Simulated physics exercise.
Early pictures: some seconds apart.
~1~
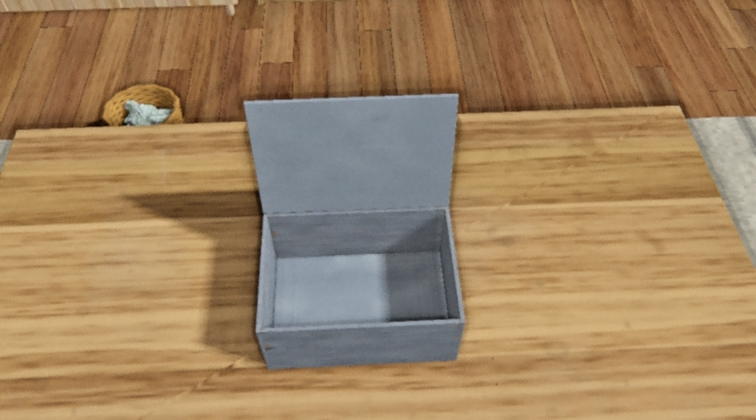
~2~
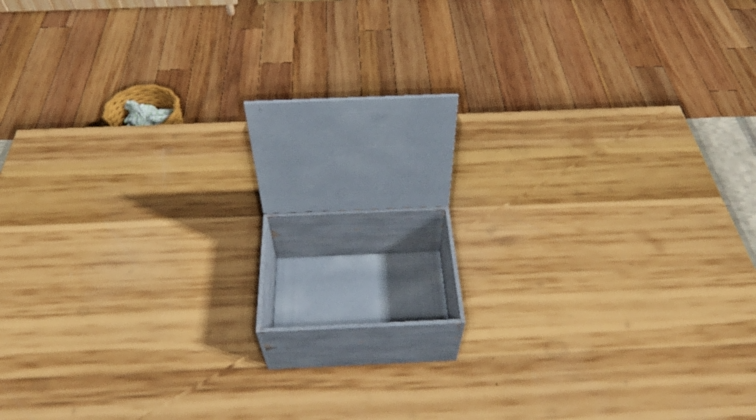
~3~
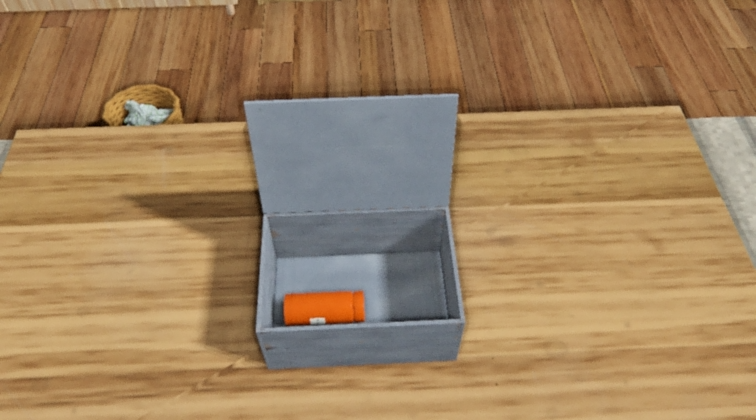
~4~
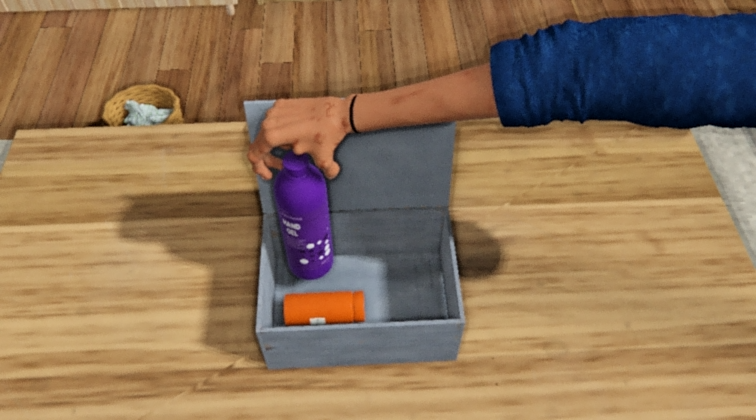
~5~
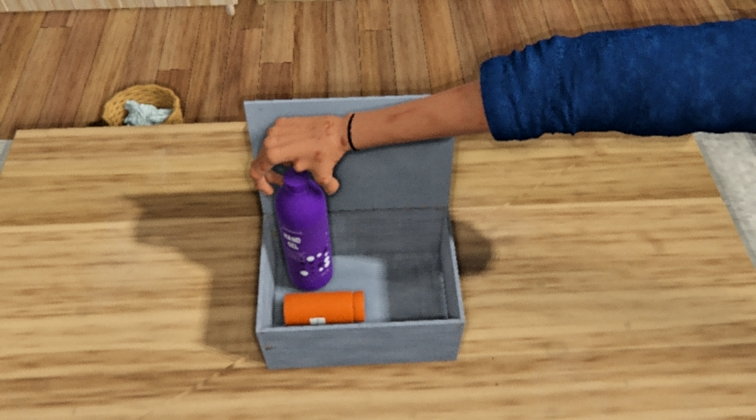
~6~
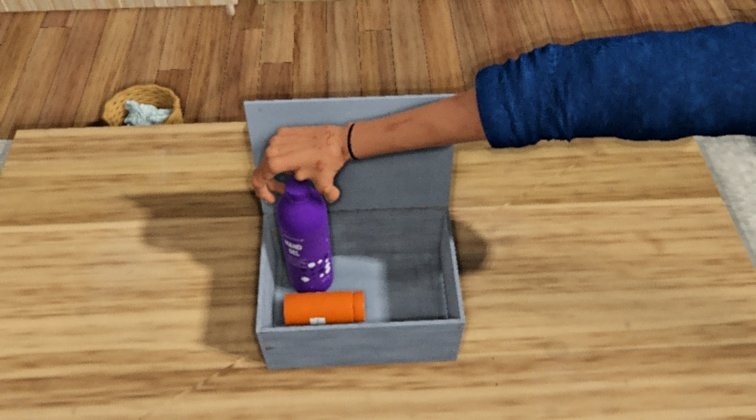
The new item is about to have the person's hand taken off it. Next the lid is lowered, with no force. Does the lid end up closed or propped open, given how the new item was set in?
Remains up.
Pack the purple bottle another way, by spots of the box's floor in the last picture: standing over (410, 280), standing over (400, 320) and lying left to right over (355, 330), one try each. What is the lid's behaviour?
The first attempt ends with the lid standing open, the second with it standing open, and the third with it lying shut.
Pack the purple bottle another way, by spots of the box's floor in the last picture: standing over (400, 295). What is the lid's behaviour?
The lid remains open a bit this time.
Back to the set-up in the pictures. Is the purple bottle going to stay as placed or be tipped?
Once everything settles, it keeps its original angle.
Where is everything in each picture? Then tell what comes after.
In the first frame, the last thing is not in view yet.
In the second frame, the last thing is not in view yet.
In the third frame, the last thing is not in view yet; orange shaker (325, 308).
The fourth frame shows on its way; purple bottle (304, 216); orange shaker (325, 308).
The fifth frame shows on its way; purple bottle (304, 229); orange shaker (325, 308).
The sixth frame shows put in, still held; purple bottle (305, 236); orange shaker (325, 308).
Then, 0.90 s after the last picture, lid starting down.
Then, 1.00 s after the last picture, purple bottle resting near (305, 236).
Then, 1.30 s after the last picture, lid 81° above the rim.
At rest, lid 81° above the rim; both in place. Seen from the same camera at the end, purple bottle near (305, 236).
